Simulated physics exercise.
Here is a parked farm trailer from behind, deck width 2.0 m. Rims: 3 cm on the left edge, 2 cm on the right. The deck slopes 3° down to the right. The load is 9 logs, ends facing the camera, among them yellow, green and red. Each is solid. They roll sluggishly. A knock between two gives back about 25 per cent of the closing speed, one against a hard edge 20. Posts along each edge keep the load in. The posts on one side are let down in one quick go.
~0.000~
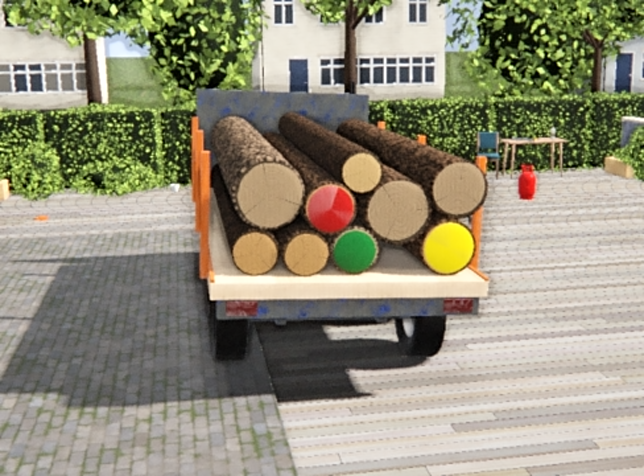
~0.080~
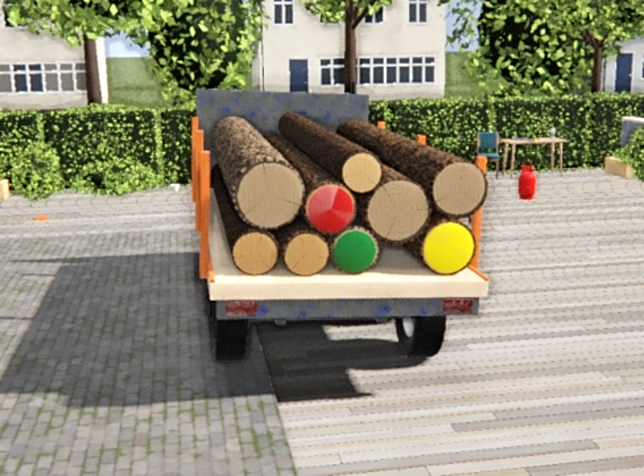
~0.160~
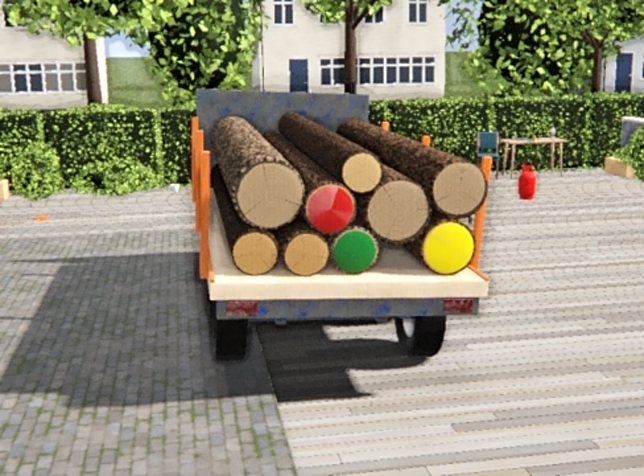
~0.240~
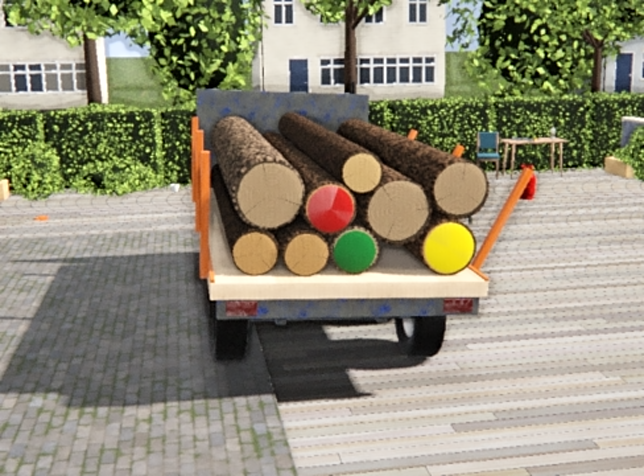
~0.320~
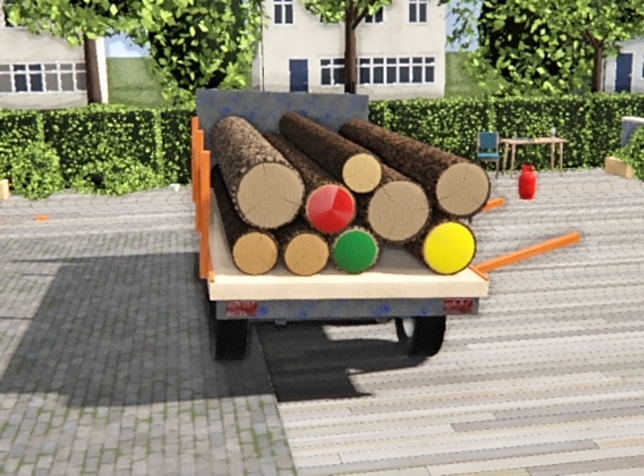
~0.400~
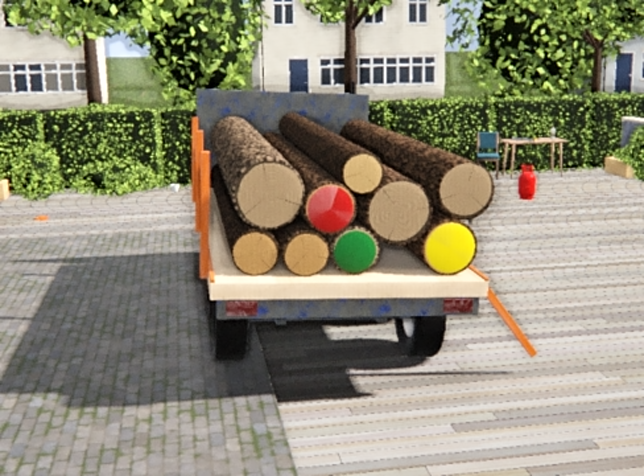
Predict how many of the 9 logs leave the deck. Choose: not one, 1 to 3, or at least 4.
The answer is 1 to 3, which leaves 8 of 9.
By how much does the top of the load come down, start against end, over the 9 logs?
About 5 cm.
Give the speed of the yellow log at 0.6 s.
About 0.1 m/s.
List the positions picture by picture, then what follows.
Yellow (448, 248), green (355, 252), red (330, 209); sides still shut; the deck slopes 3° down to the right; 4 of the 9 make up the bottom layer, in the first picture.
Yellow (448, 248), green (355, 252), red (330, 209); sides still shut, in the second picture.
Yellow (448, 248), green (355, 252), red (330, 209); sides still shut, in the third picture.
Yellow (449, 248), green (355, 252), red (330, 209); right posts out by 25°, tip at (527, 174), in the fourth picture.
Yellow (449, 248), green (356, 252), red (330, 209); right posts out by 70°, tip at (574, 238), in the fifth picture.
Yellow (450, 248), green (356, 252), red (330, 209); right posts out by 140°, tip at (531, 351), in the sixth picture.
By 0.6 s, yellow is on the deck, 25 cm from the right edge, rolling right; green is on the deck, 100 cm from the right edge; red is up on others, 85 cm from the left edge; 0 gone from the deck.
By 0.7 s, red is up on others, 85 cm from the left edge; as before, yellow, green; 1 gone from the deck.
By 0.9 s, yellow is on the deck, 20 cm from the right edge, rolling right; as before, green, red; 1 gone from the deck.
Finally (2.4 s), yellow is on the deck, 5 cm from the right edge; green is on the deck, 100 cm from the right edge; red is up on others, 85 cm from the left edge; 1 gone from the deck.
